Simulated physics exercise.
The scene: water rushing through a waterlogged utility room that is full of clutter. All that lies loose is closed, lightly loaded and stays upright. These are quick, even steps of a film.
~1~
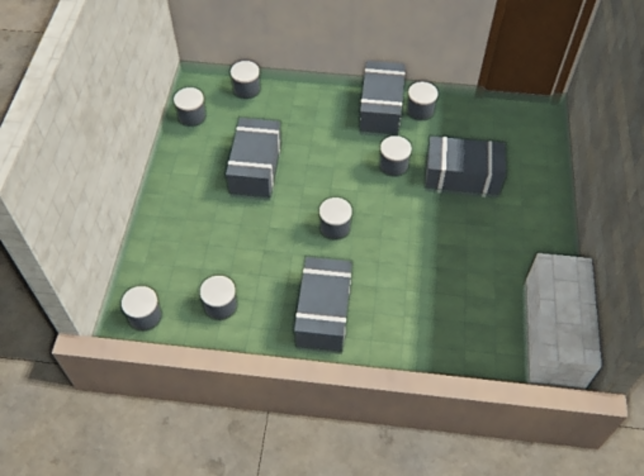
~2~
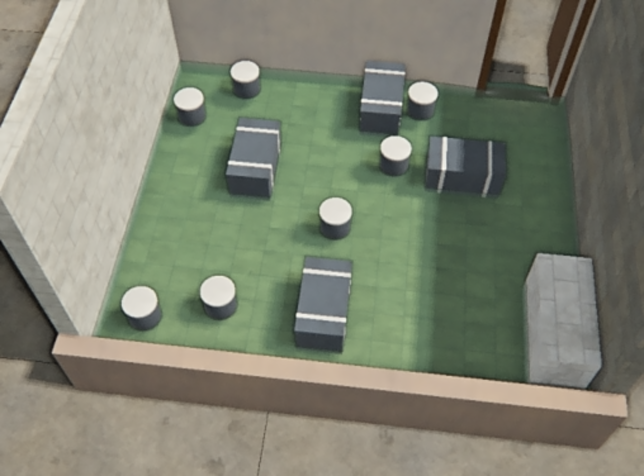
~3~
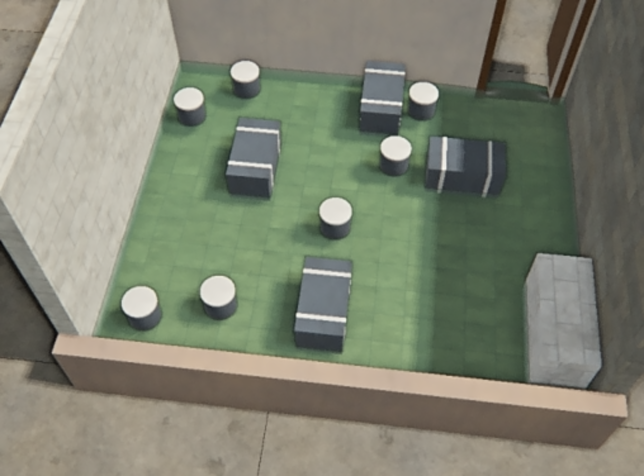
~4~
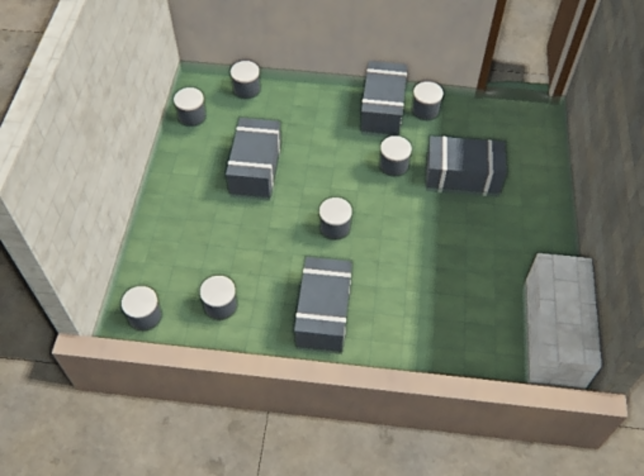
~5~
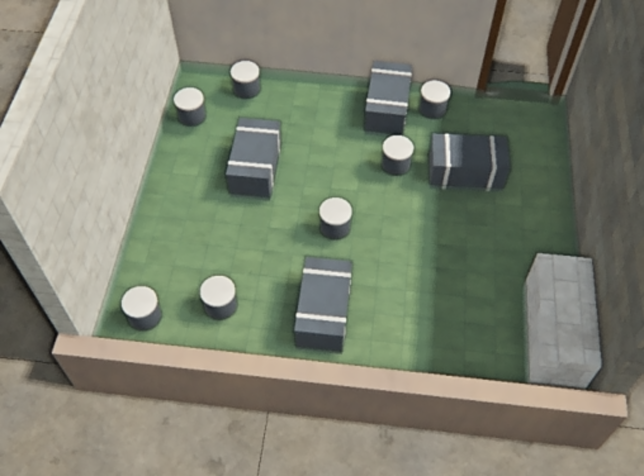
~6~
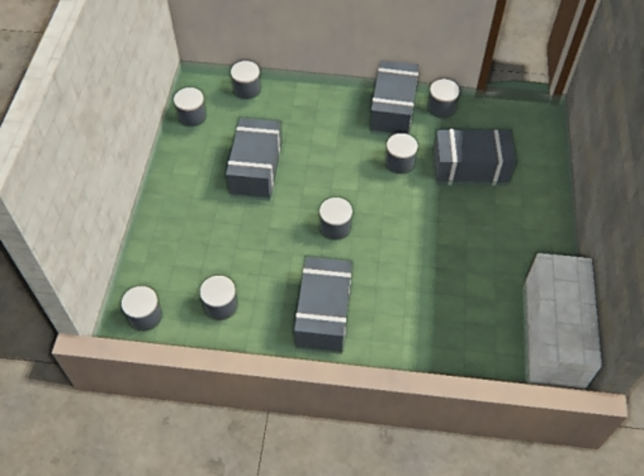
The brown door opens, then a few pails and trunks near it drift slightly right.
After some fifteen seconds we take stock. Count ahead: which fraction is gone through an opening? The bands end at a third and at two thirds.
That comes to under a third.
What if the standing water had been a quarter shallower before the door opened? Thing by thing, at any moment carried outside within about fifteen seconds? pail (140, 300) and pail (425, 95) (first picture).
One after the other: Stays, out.
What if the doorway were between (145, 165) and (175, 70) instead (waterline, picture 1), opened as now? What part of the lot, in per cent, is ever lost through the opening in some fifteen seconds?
I make it 80 per cent.
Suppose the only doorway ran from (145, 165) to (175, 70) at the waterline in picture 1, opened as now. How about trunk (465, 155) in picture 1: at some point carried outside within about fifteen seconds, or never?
Answer: Inside.
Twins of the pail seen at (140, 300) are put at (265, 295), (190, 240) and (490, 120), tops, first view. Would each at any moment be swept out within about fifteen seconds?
In turn: Stays, inside, yes.
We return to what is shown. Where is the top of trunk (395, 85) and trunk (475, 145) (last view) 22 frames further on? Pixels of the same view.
Around (460, 90) and (521, 76).
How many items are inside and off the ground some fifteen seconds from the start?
9 of them.
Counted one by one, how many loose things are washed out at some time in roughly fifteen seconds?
The number is 1.
A moment on, 0 of 11 are out; 11 afloat.
Next, 1 of 11 are out; 10 afloat.
Later, 1 of 11 are out; 9 afloat.
In the end, 1 of 11 are out; 9 afloat.
